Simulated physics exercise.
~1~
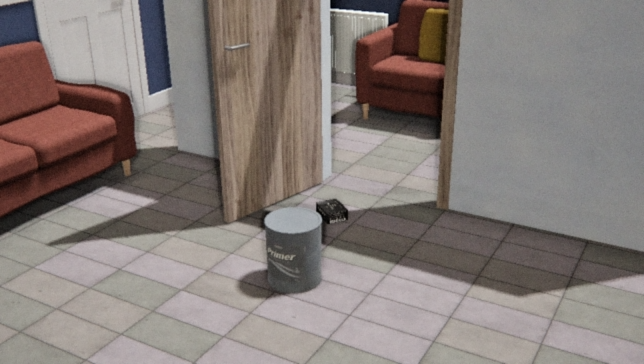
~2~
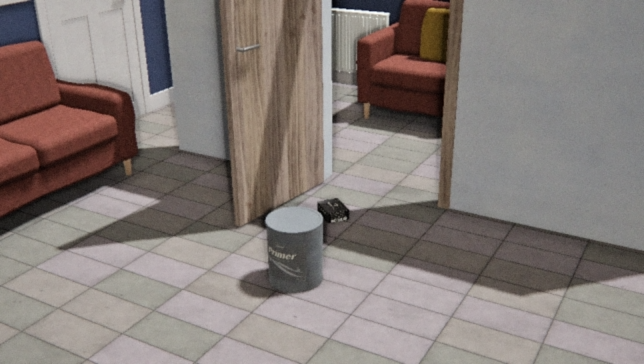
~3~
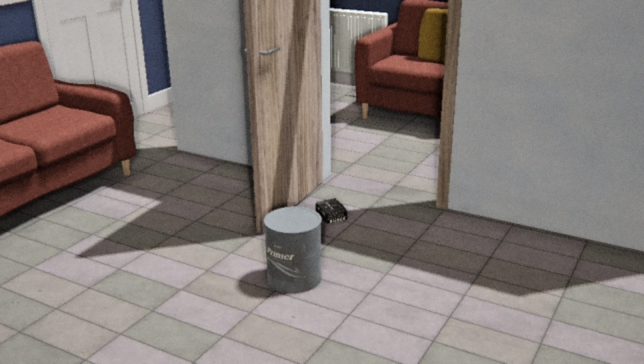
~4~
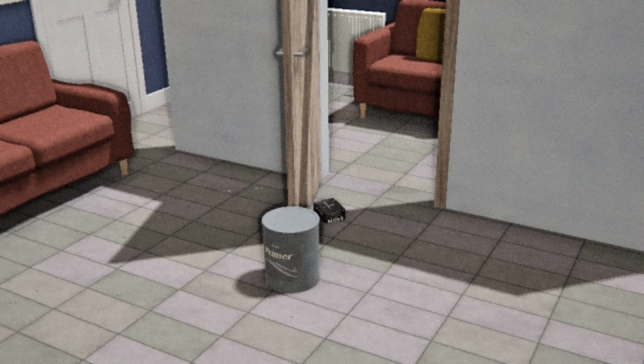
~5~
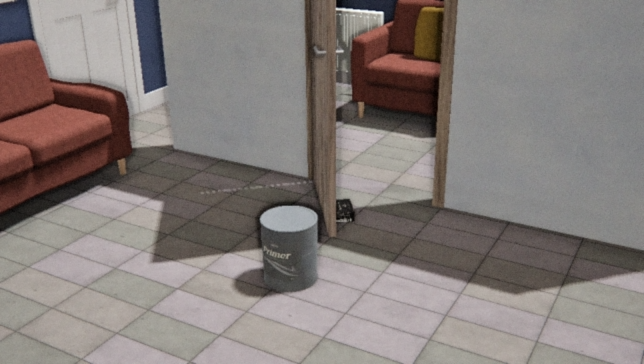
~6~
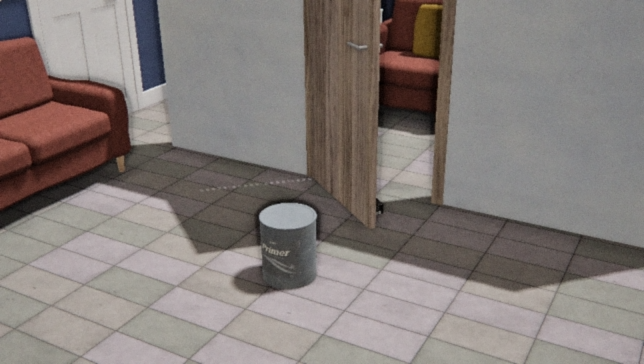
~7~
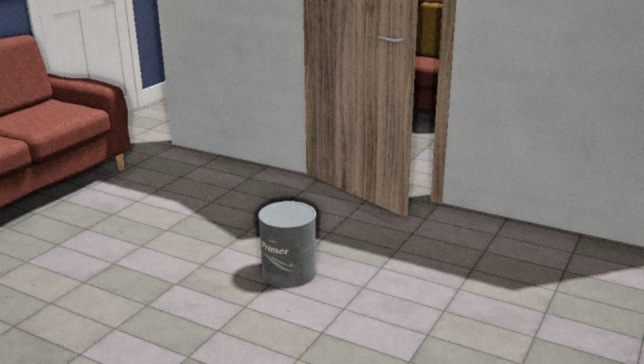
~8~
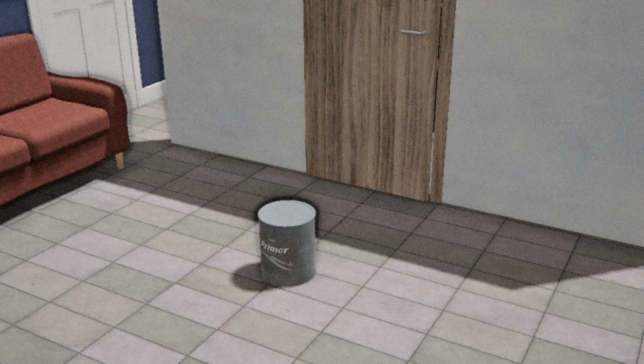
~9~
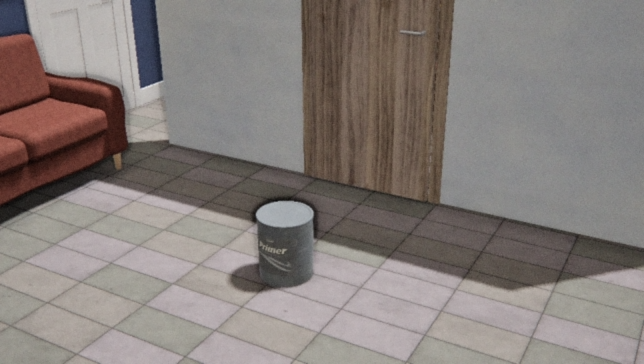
In a tiled room with red sofas, a wooden door slowly swung shut, brushing past a grey pail and pushing a small black box to the right until it was hidden behind the door, which ended fully closed with the pail still standing in place.
